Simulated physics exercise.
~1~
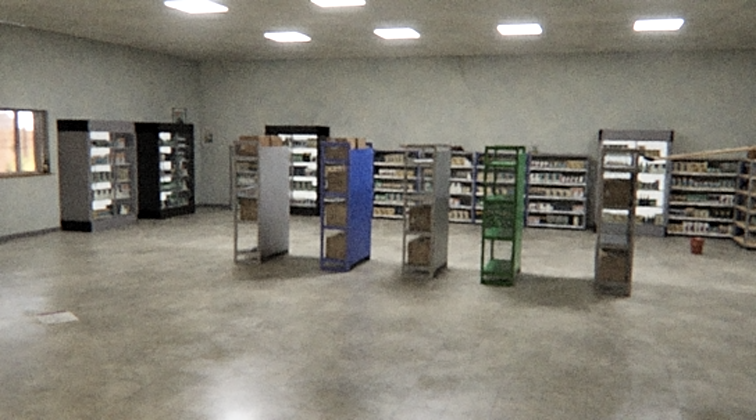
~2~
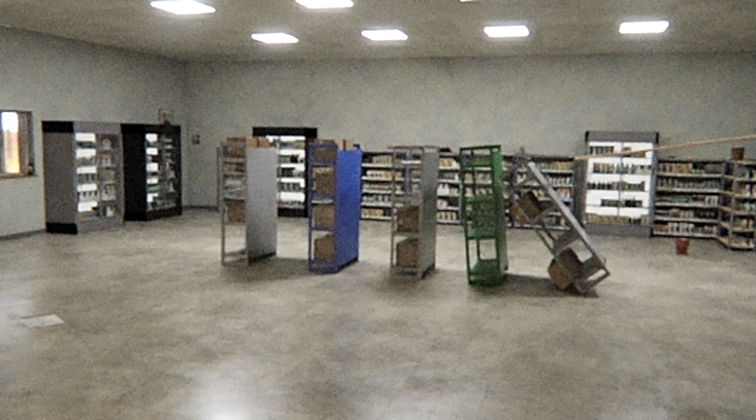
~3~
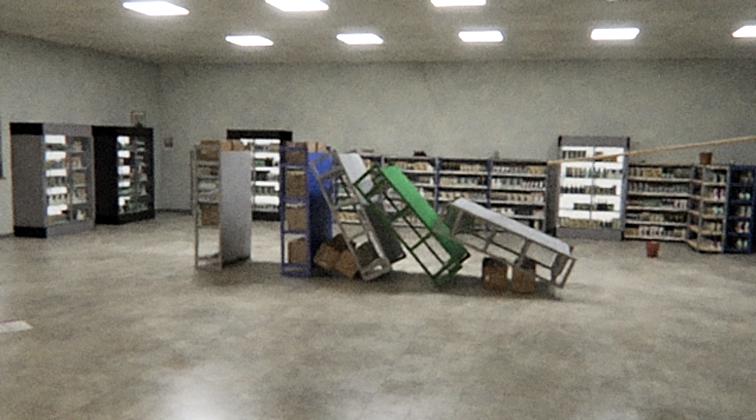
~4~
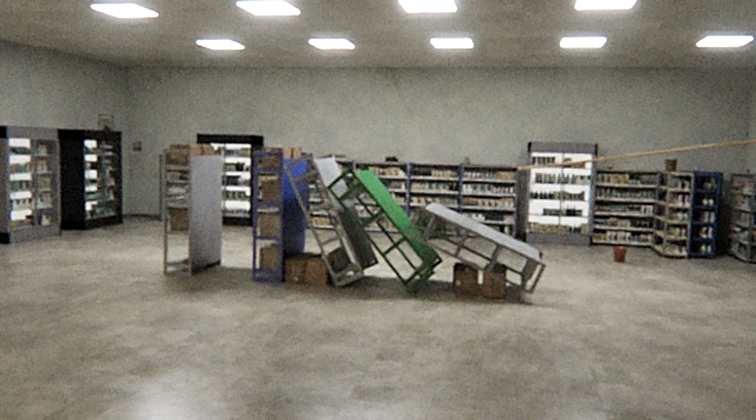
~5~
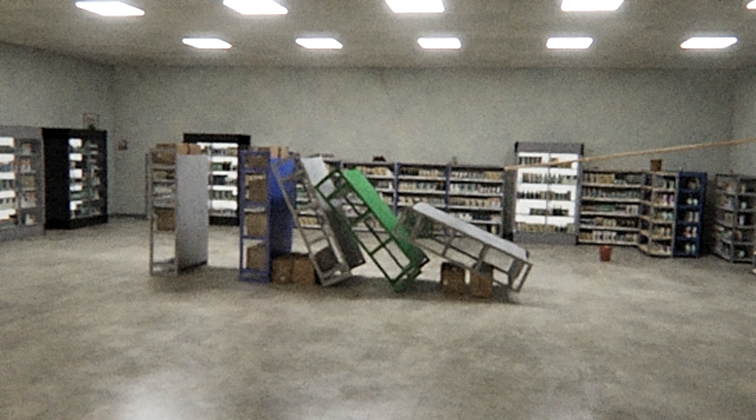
At first, five open shelf units holding cartons stand in a row across a grey-floored room, with stocked shelves along the back wall. A long pole at the right moves left, and the rightmost grey unit tips left toward the green one. The green unit then topples left onto the grey unit beside it, which leans over toward the blue unit, and cartons end up on the floor. The first unit sinks lower behind them, and the view pans slightly right. The chain stops there, with three units slumped and the blue and leftmost grey ones still upright.
